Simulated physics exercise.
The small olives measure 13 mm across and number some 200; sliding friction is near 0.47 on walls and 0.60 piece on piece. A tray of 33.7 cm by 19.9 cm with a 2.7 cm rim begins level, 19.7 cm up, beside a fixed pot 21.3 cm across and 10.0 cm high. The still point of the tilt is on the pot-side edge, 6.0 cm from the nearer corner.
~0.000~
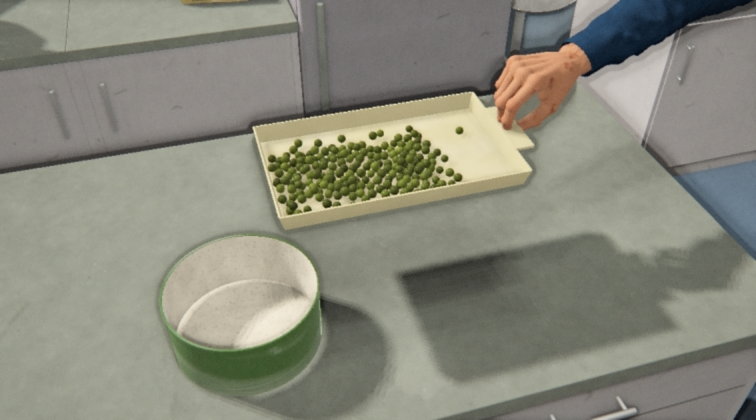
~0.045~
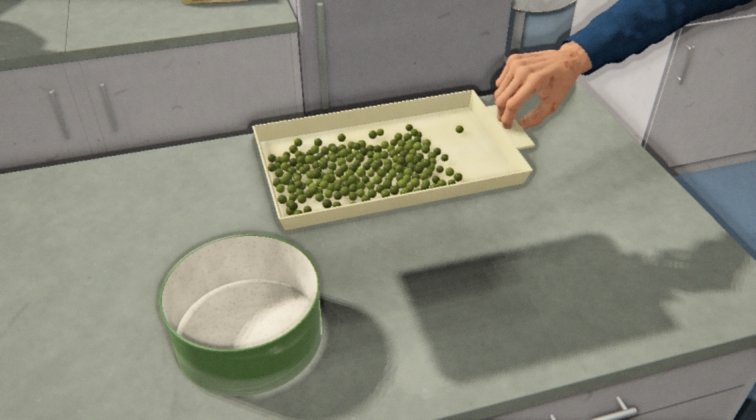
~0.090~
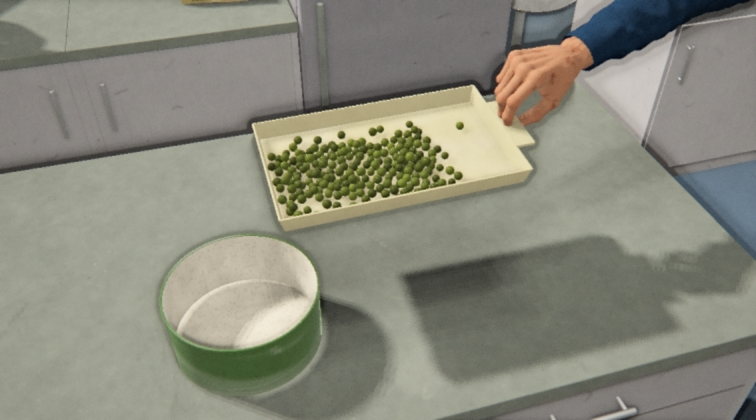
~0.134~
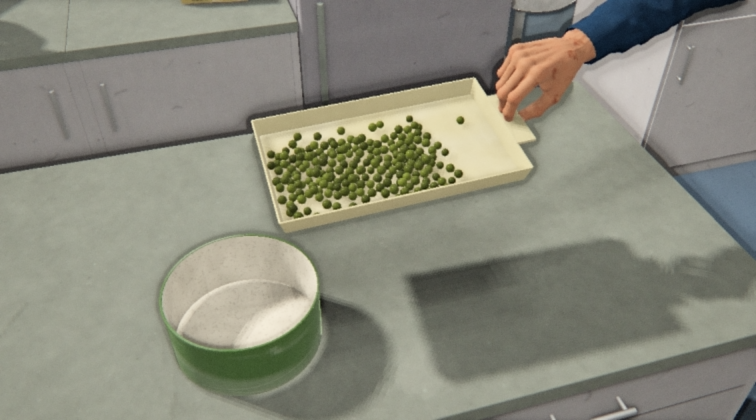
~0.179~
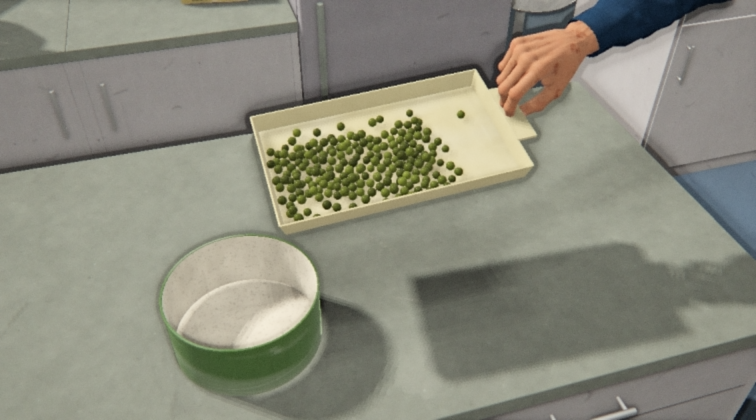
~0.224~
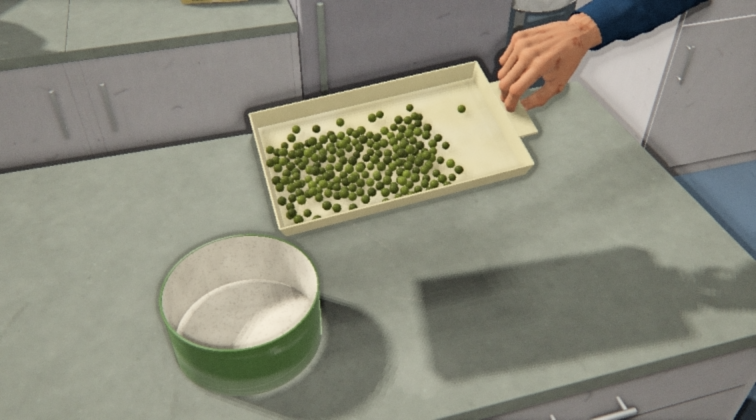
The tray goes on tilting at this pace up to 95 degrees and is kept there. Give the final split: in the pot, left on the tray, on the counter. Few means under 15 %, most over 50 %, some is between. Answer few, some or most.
In the pot: Some; left on the tray: Few; on the counter: Most.
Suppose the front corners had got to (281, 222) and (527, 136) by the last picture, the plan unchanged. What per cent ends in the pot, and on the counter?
Pot 95, counter 5.
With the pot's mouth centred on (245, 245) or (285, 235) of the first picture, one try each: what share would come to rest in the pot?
Some 20 and 35 per cent.
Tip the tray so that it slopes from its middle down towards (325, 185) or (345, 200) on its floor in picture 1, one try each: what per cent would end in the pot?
About 85 and 85 per cent.
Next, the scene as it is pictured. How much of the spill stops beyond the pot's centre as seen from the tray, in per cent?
Some 0 per cent.
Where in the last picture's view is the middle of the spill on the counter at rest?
At about (355, 363).
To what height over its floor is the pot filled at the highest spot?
Some 2.5 cm.
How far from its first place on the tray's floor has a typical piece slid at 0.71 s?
Roughly 2 cm.
Then, at 0.71 s, tilt 52 degrees; the tray holds 100 %, the pot 0 %.
After 1.03 s, tilt 78 degrees; the tray holds 95 %, the pot 5 %.
After 1.45 s, tilt 95 degrees; the tray holds 25 %, the pot 20 %.
By 2.3 s all is still; pot 40 %, tray 0 %, counter 60 %.
